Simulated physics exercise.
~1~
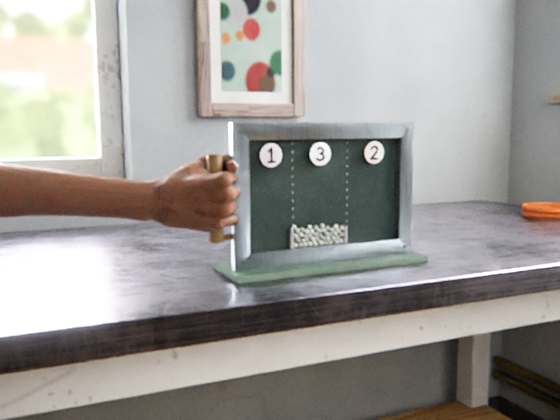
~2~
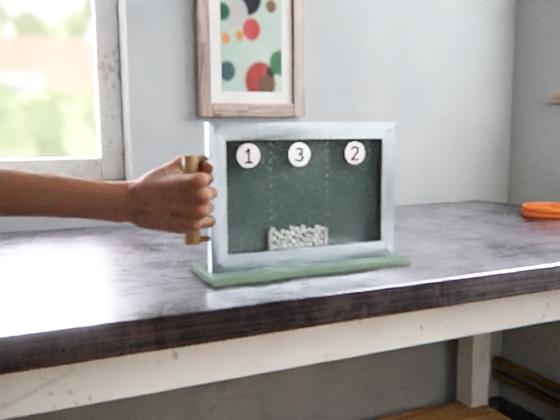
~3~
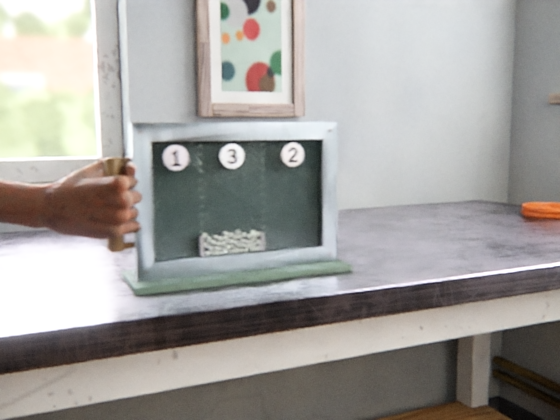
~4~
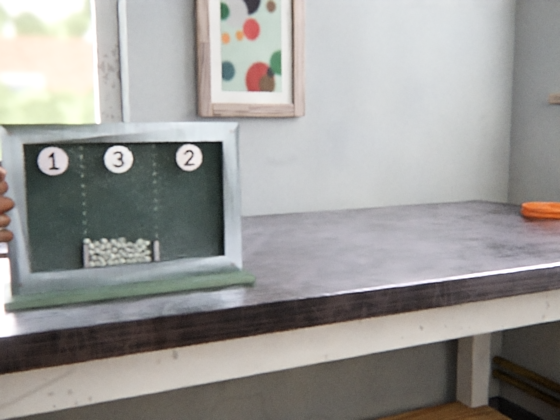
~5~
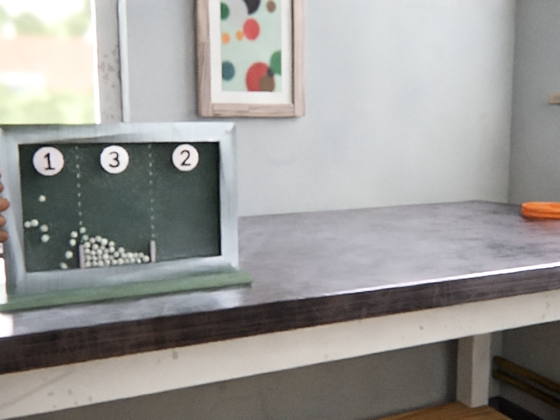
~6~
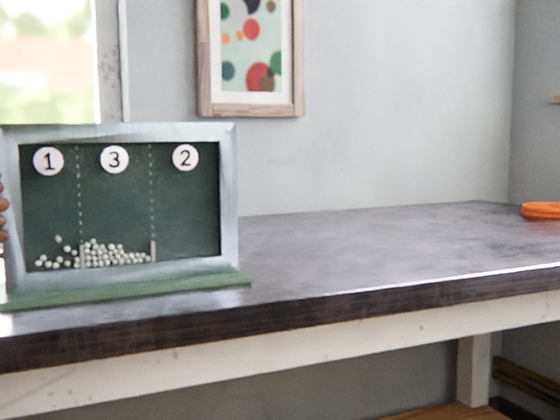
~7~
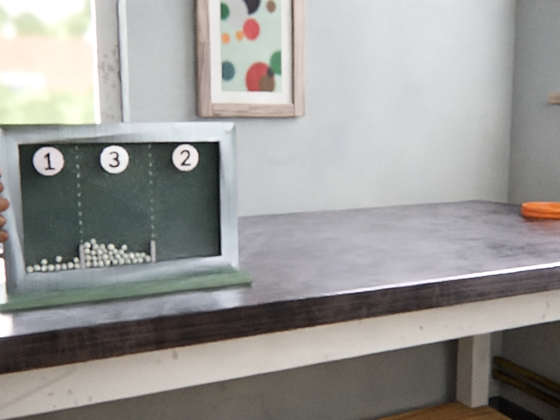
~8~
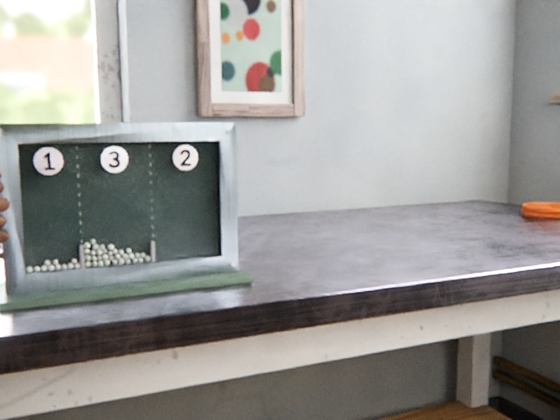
A hand slides the upright tray left and stops, and some white beads spill leftward.
